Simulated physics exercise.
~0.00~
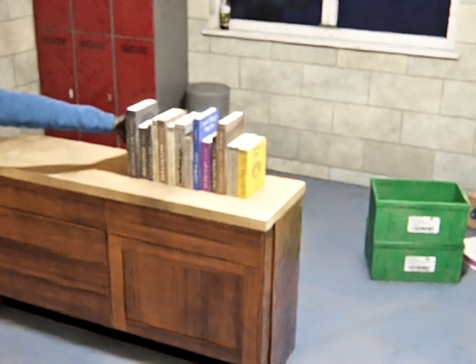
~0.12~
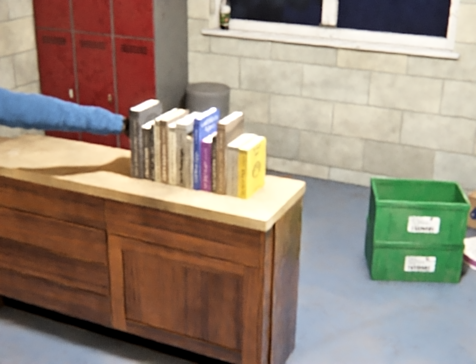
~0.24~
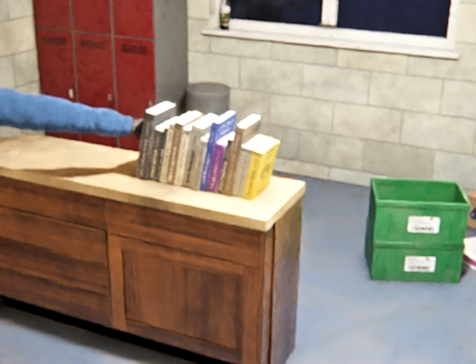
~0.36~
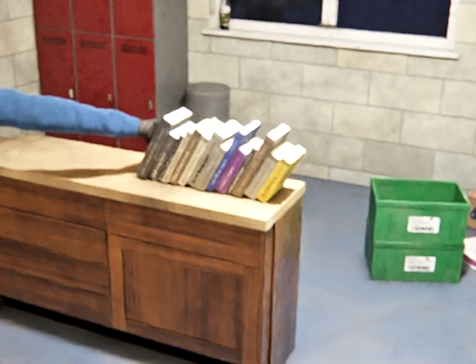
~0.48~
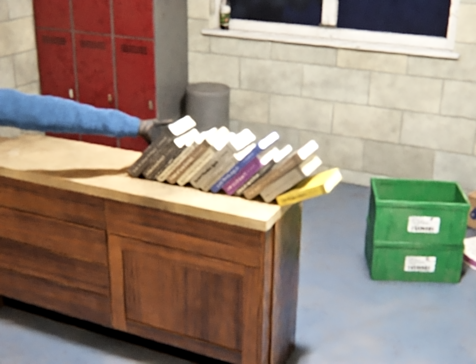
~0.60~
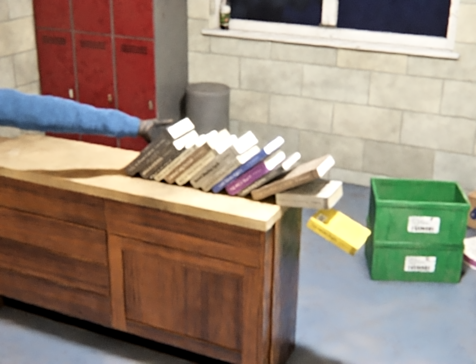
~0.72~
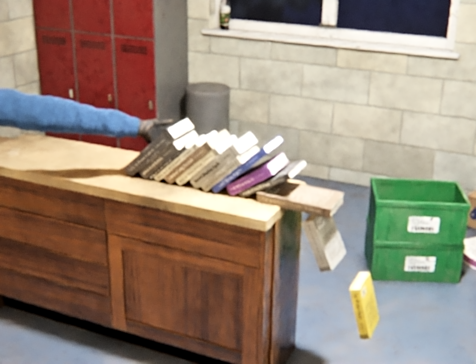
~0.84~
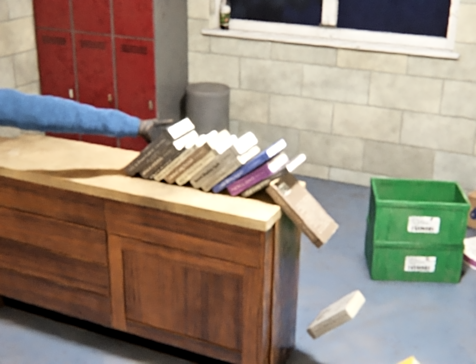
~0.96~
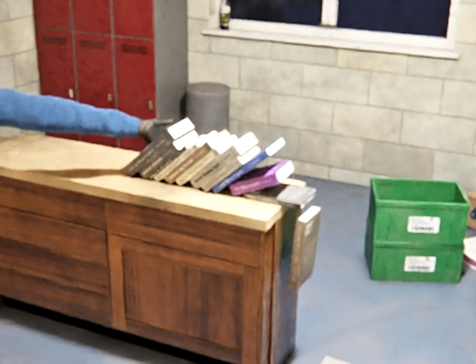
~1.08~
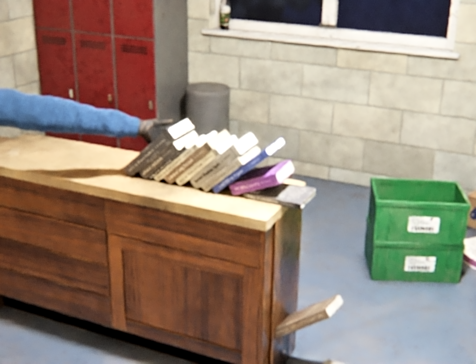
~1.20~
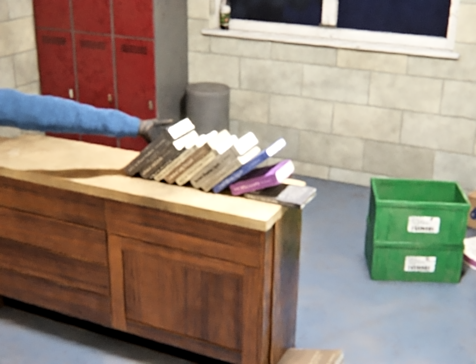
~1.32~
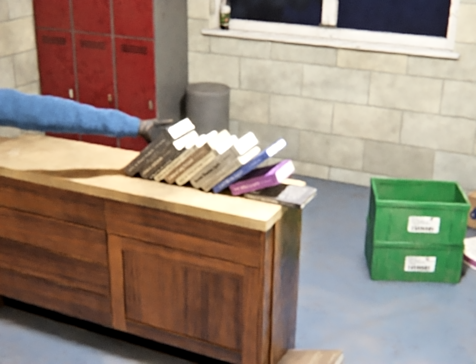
A blue-sleeved arm pushes a row of books rightward, tipping three off the cabinet's end.
